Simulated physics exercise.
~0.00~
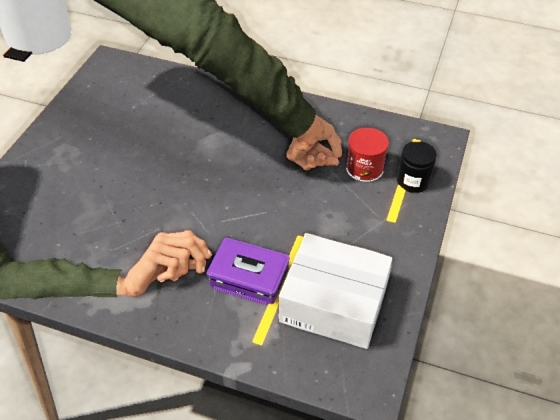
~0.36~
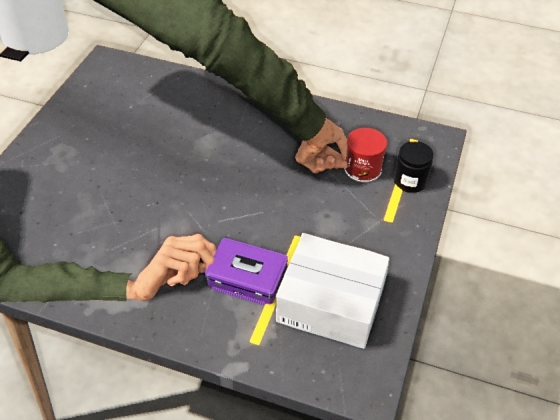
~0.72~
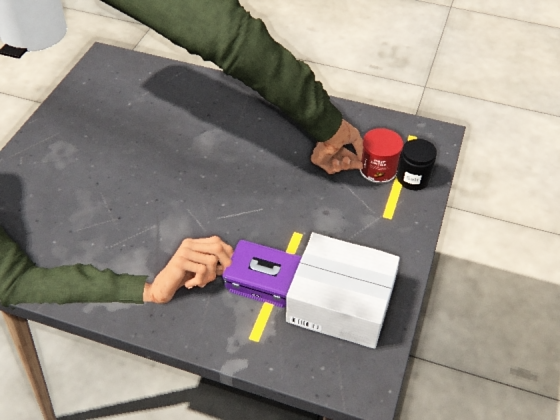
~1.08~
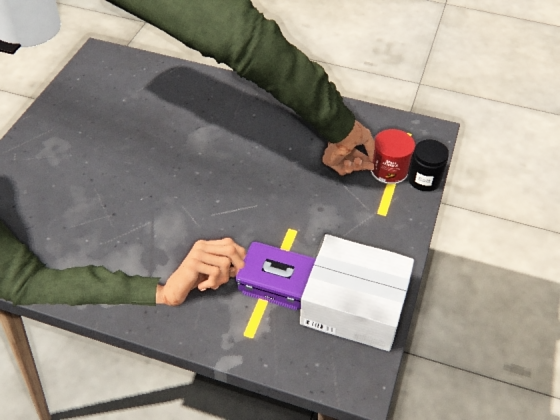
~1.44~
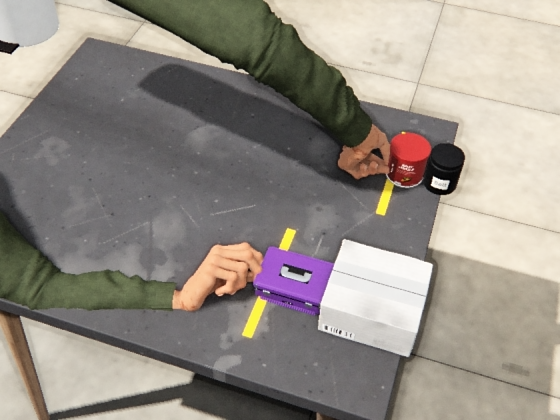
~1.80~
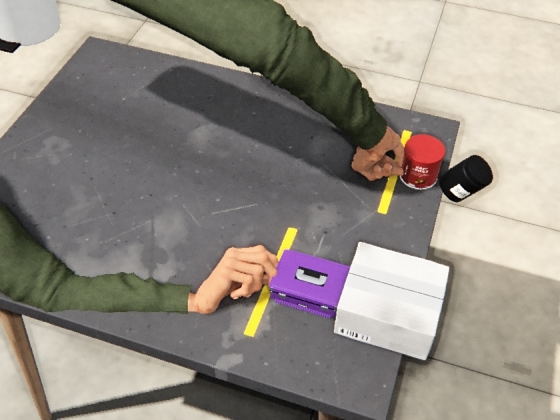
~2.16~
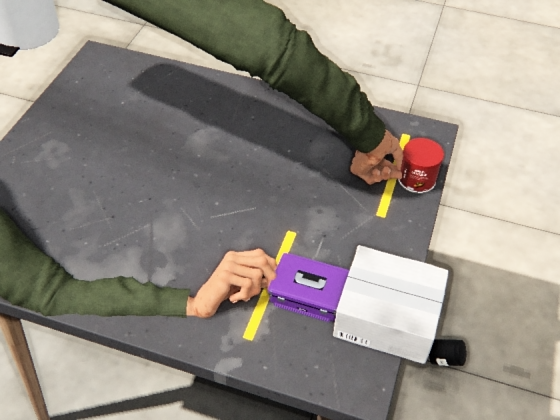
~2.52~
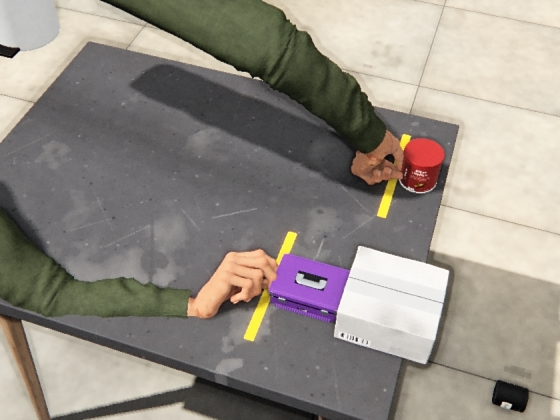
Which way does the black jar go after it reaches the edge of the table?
The black jar moves down, tipping off the right edge of the table and dropping to the floor.
Two hands pushing a red pot and purple case rightward, a black jar falling to the floor while a white box stays.
